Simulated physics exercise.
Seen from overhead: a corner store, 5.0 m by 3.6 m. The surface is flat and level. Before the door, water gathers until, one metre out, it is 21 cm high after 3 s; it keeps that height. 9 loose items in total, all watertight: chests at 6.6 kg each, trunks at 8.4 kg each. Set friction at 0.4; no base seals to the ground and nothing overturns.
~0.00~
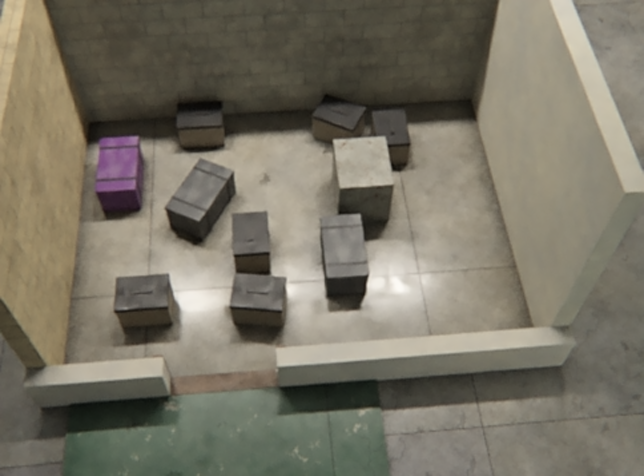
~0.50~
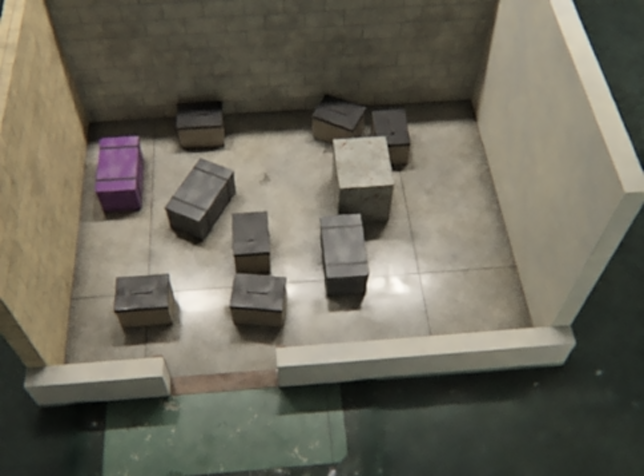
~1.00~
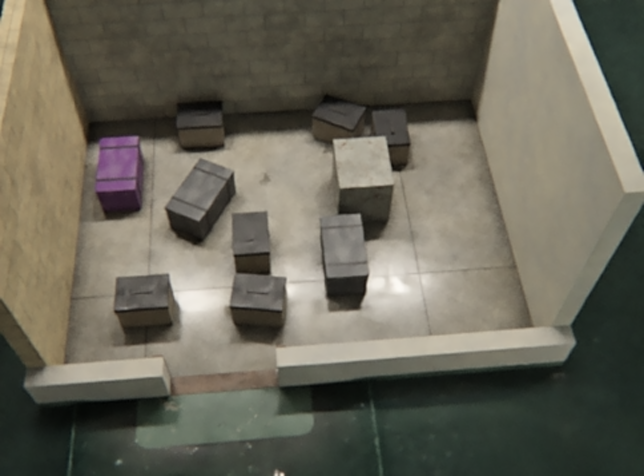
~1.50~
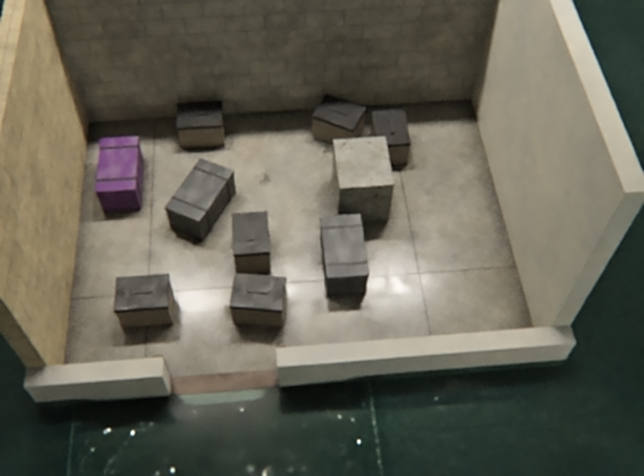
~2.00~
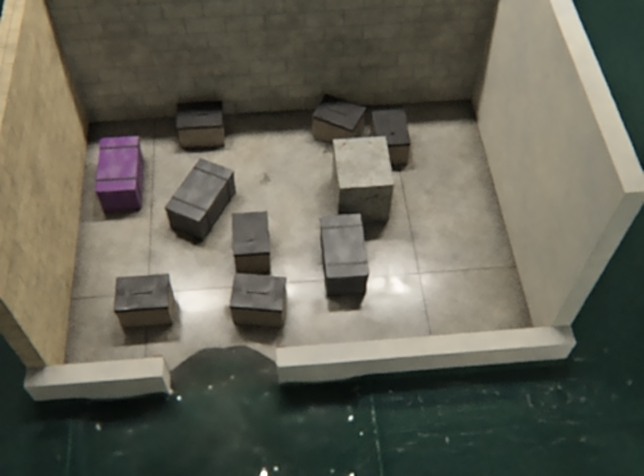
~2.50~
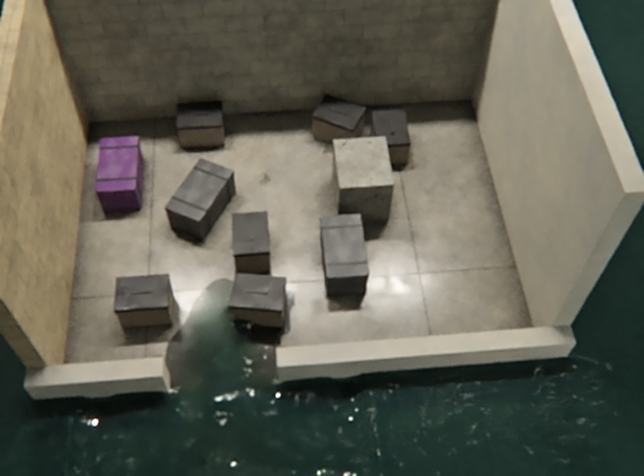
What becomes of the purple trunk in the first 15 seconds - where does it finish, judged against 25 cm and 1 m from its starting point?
The purple trunk finishes between 25 cm and 1 m off.
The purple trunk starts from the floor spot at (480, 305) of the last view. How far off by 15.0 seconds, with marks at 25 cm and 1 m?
Outcome - it ends up well away.
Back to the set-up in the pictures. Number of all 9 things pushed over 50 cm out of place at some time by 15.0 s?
9.
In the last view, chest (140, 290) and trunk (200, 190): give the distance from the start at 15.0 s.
First 40 cm, then 120 cm.
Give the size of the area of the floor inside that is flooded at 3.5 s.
4.0 m2.
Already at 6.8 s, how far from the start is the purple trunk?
Some 60 cm from the start.
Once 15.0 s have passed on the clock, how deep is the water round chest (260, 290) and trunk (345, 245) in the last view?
First about 9 cm, second about 9 cm.
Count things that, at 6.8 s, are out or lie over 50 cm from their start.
The number I get is 6.
After 3.5 s the purple trunk is near (117, 163), 0.0 m from its start, aground; 0 afloat.
After 6.8 s the purple trunk is near (105, 124), 0.6 m from its start, afloat; 7 afloat.
After 11.0 s the purple trunk is near (107, 119), 0.6 m from its start, afloat; 8 afloat.
After 15.0 s the purple trunk is near (112, 127), 0.5 m from its start, afloat; 9 afloat.
